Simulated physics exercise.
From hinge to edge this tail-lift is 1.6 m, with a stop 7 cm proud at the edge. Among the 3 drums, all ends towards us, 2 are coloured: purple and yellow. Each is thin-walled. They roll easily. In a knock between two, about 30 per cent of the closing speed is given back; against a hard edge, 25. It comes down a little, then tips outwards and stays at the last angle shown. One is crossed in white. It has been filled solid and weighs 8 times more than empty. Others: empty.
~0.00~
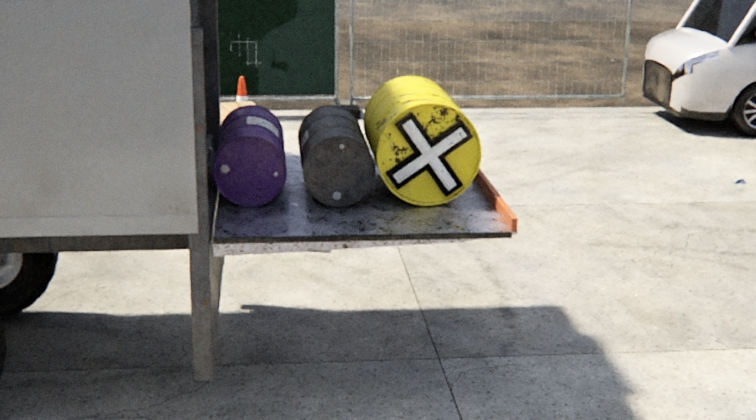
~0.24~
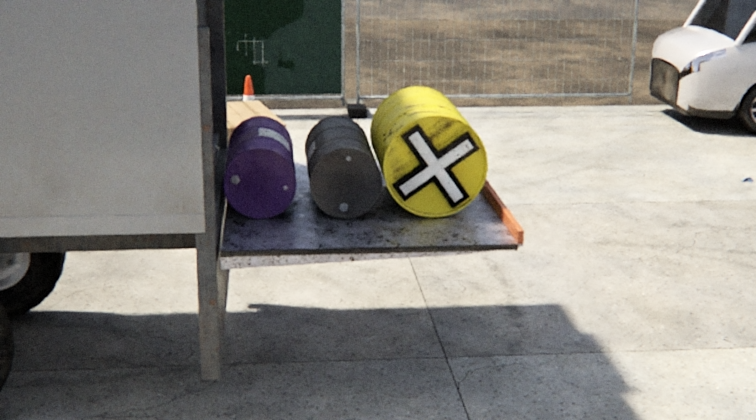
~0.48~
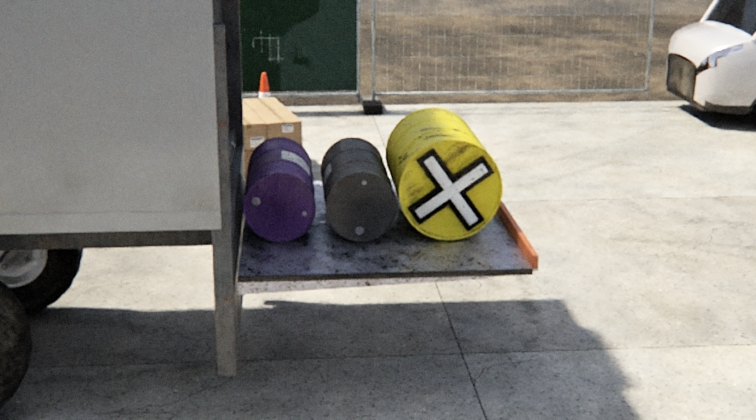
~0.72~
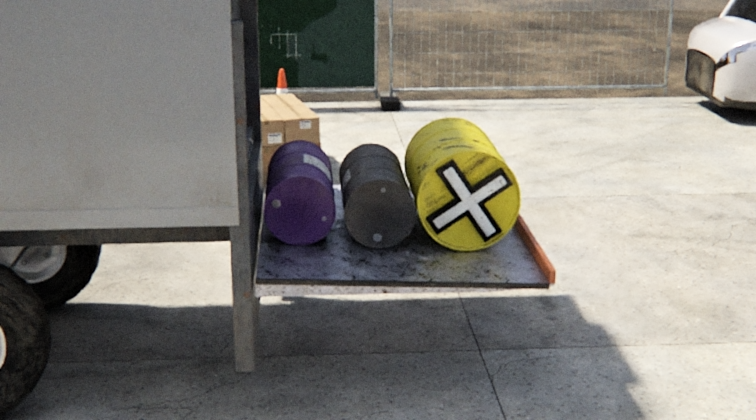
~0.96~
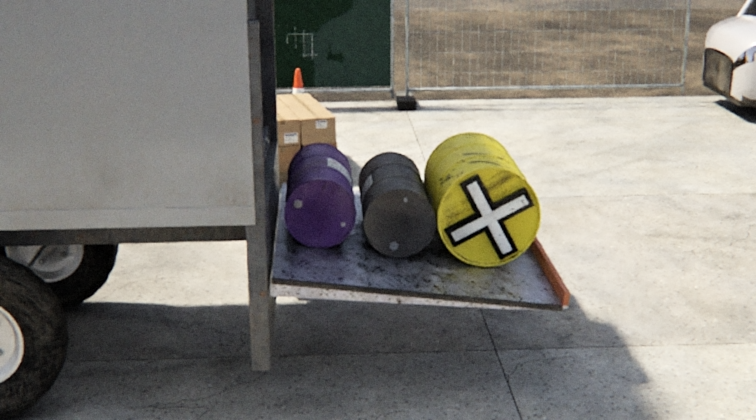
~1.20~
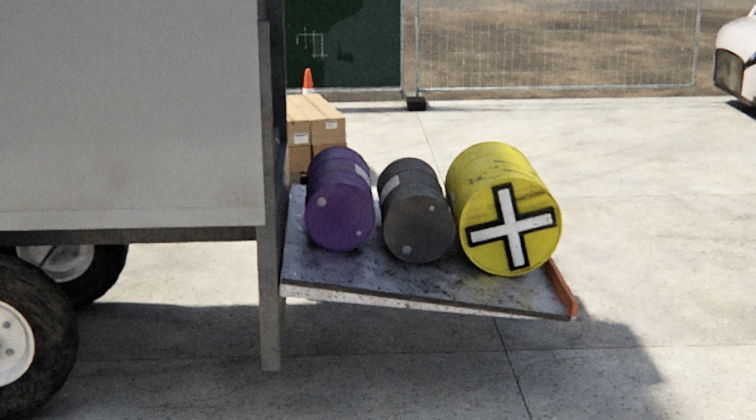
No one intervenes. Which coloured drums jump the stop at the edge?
The purple one stays put. Yellow stays put.
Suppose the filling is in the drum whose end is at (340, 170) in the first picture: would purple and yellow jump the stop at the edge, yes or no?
Under that setup, for purple it does not happen, and for yellow it happens.
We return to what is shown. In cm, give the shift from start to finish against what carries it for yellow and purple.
Roughly: Yellow 15, purple 25.
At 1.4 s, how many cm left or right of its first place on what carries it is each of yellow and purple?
Rightward shift: Yellow 15 cm, purple 15 cm.
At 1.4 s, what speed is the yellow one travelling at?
Near 0.6 m/s at that time.
Then, 1.4 s in, purple is on the plate, 115 cm from the stop, rolling right; yellow is on the plate, 20 cm from the stop, rolling right; 0 gone from the plate.
Then, 1.6 s in, purple is on the plate, 105 cm from the stop, rolling right; yellow is on the plate, 15 cm from the stop; 0 gone from the plate.
Then, 1.9 s in, purple is on the plate, 110 cm from the stop, rolling left; yellow is on the plate, 20 cm from the stop, rolling left; 0 gone from the plate.
In the end (2.9 s), purple is on the plate, 105 cm from the stop; yellow is on the plate, 20 cm from the stop; 0 gone from the plate.
